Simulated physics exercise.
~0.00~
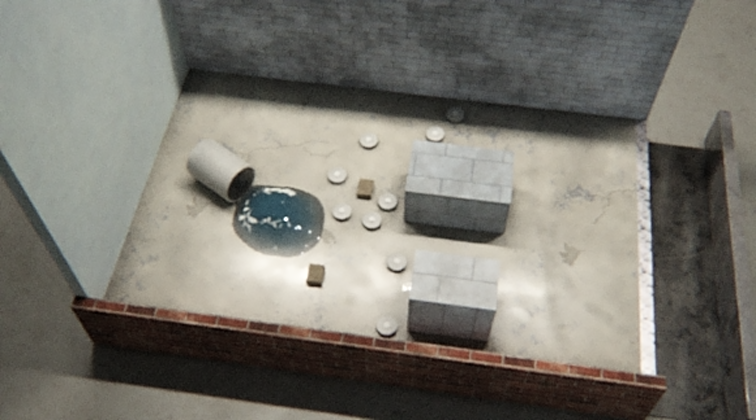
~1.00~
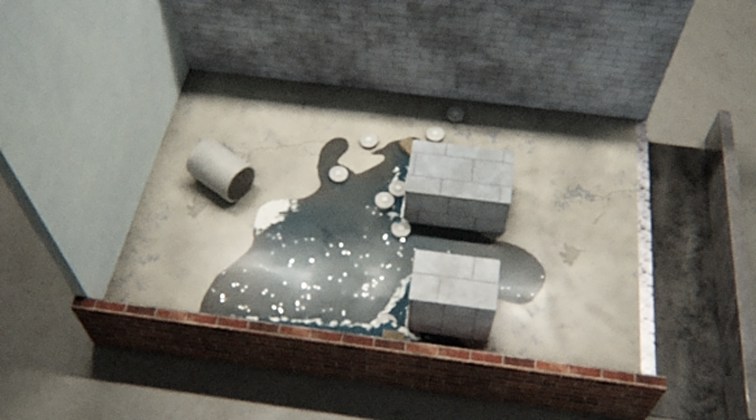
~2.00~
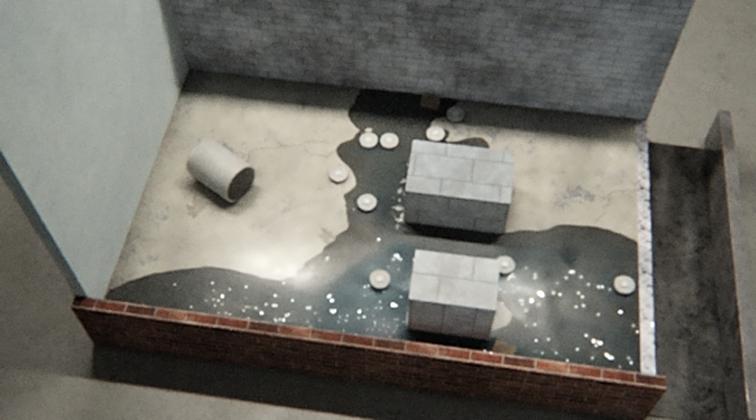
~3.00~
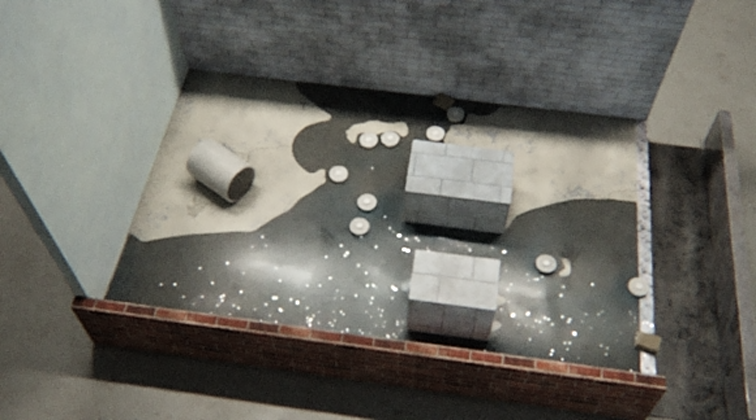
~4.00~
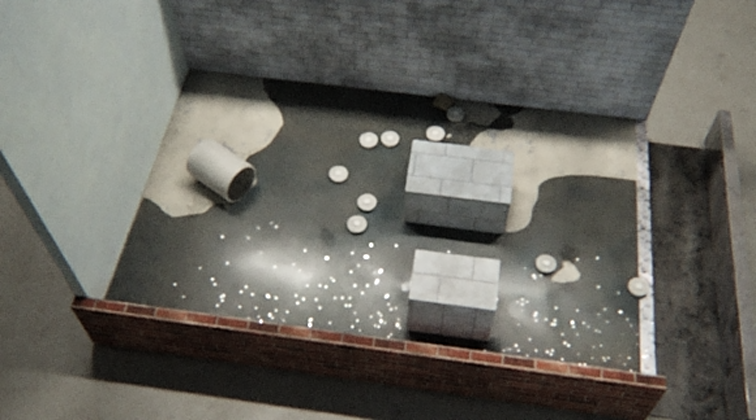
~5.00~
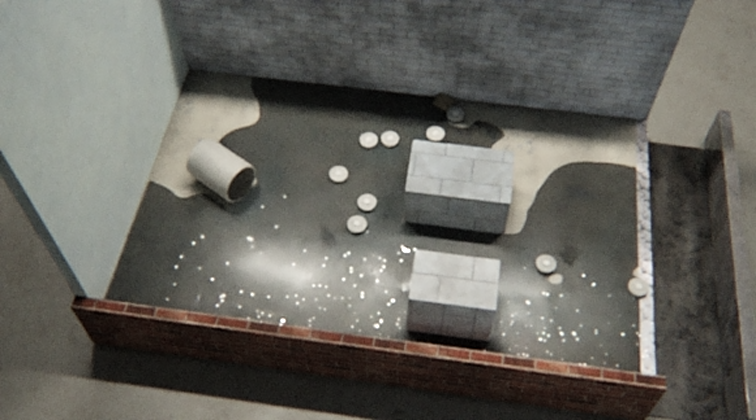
Dark water spreads from a fallen drum, shifts several pale discs, and covers most of the floor.
